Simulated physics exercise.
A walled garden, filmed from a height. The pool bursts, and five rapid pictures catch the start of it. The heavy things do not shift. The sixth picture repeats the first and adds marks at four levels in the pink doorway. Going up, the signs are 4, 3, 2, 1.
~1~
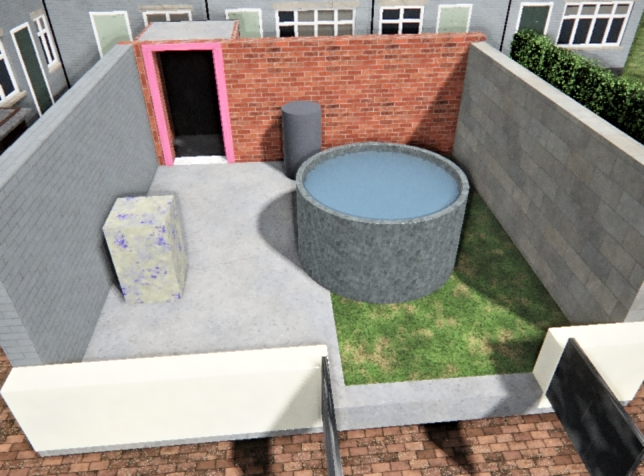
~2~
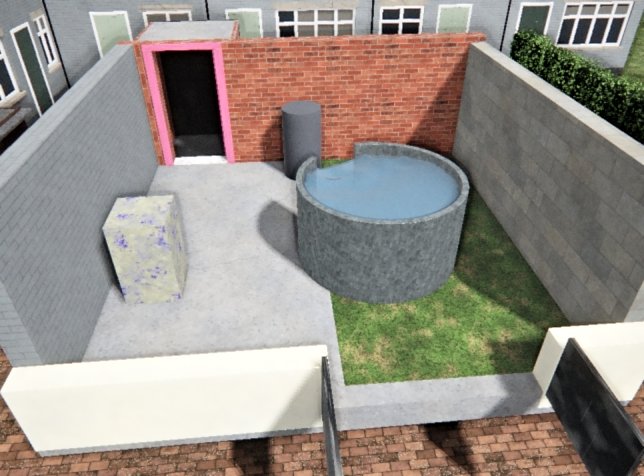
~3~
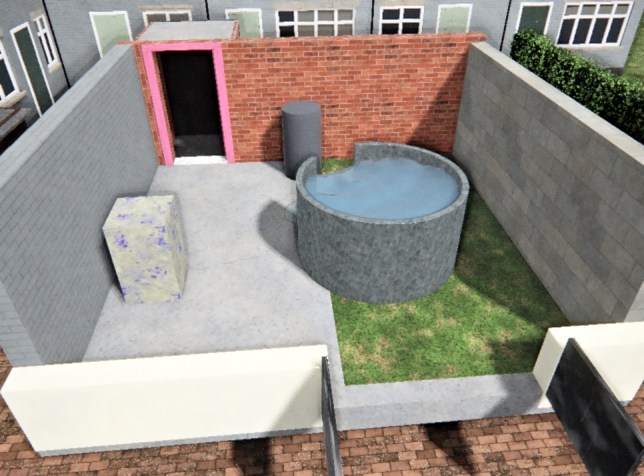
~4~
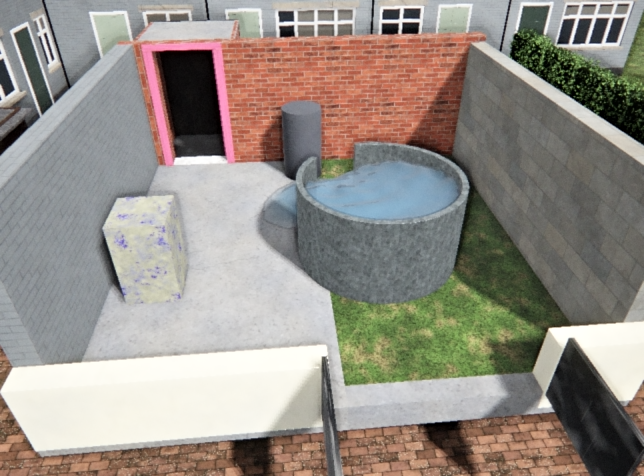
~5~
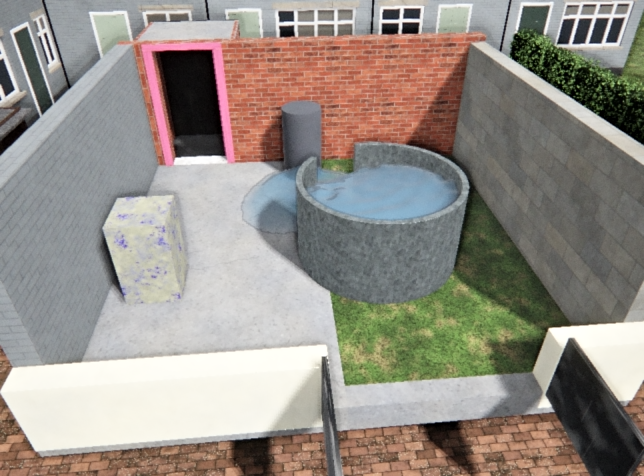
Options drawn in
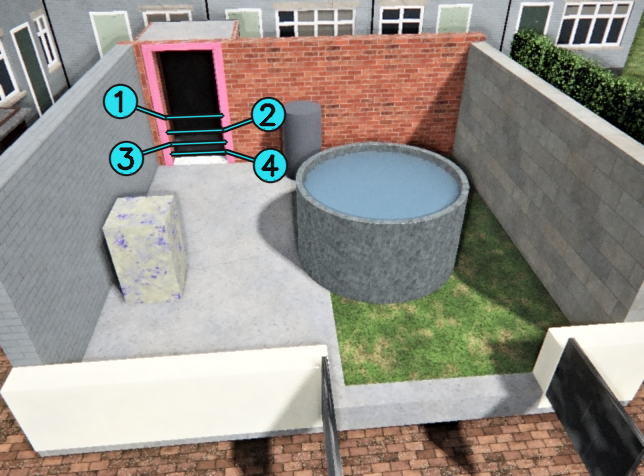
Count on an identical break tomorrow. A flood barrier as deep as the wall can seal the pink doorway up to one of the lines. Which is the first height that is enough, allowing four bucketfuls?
I would pick line 3.
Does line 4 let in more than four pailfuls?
Yes, that goes wrong.
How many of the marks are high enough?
Three.
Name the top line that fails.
Here it is line 4.
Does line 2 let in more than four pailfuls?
No.
On the marked copy, 1 at (193, 116); 2 at (196, 131); 3 at (197, 143); 4 at (199, 152); from the bottom up 4, 3, 2, 1.
With 1, nothing gets over.
With 2, nothing gets over.
With 3, a splash gets over, under a bucket.
With 4, about 11 bucketfuls get in.
